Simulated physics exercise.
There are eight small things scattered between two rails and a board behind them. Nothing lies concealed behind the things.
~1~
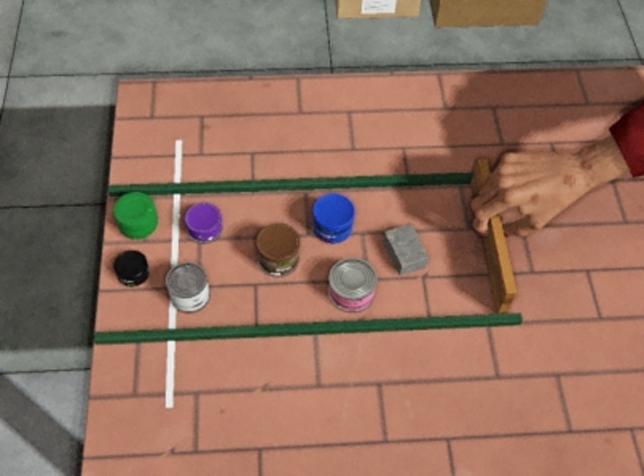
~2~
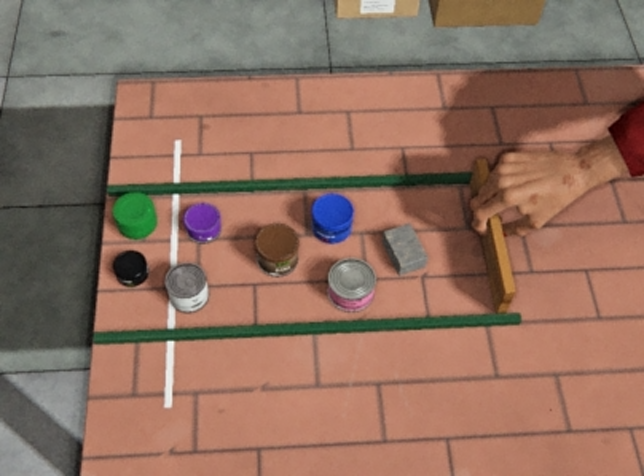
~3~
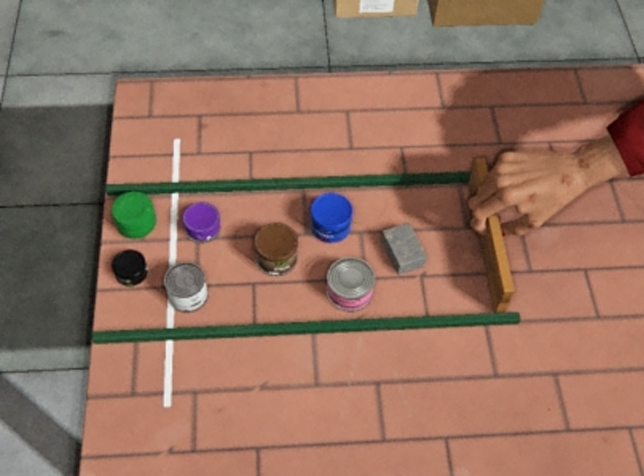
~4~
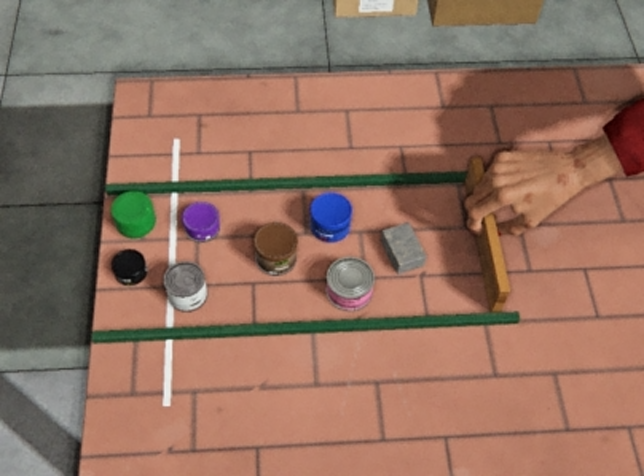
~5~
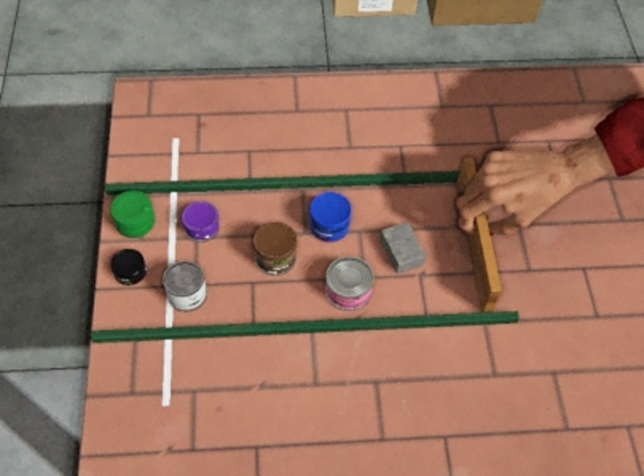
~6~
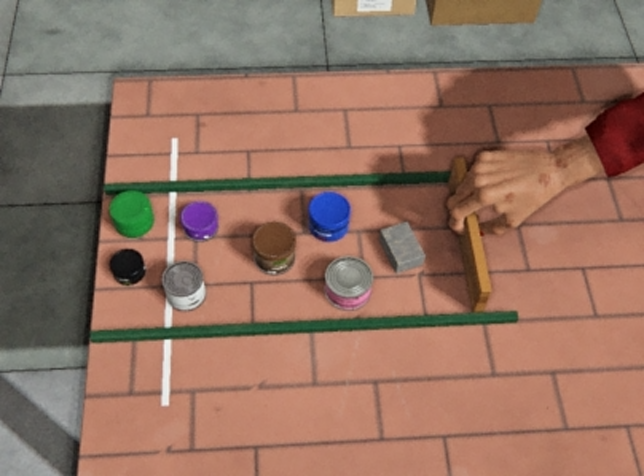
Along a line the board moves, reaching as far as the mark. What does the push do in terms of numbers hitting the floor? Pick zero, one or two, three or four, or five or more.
It sends one or two to the floor.
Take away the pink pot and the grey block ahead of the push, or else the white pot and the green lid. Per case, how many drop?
1, then 1.
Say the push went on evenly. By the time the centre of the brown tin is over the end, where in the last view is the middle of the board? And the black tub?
Around (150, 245), then around (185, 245).
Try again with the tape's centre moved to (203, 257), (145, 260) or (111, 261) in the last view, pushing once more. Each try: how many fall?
Try 1: 0; try 2: 5; try 3: 7.
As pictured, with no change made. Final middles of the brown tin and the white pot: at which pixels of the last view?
First: About (116, 256); second: About (100, 292).
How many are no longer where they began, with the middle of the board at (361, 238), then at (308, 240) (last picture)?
The first number is 3, the next one 4.
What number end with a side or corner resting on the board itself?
It touches 3.
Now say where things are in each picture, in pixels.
Black tub (132, 269); green lid (136, 216); white pot (188, 288); board (492, 235); tape (175, 260), in the first picture.
Green lid (135, 216); grey block (405, 250), in the second picture.
White pot (187, 287); blue tub (331, 218), in the third picture.
Black tub (130, 268); board (486, 234), in the fourth picture.
Green lid (133, 214); brown tin (275, 249), in the fifth picture.
Black tub (128, 267); green lid (132, 214); white pot (185, 286); board (468, 234); tape (171, 258), in the sixth picture.
Soon after, none off yet; black tub at rest near (128, 267); green lid at rest near (132, 214); white pot at rest near (185, 286).
By the end, the number that fall off is one or two; fallen, green lid and black tub.
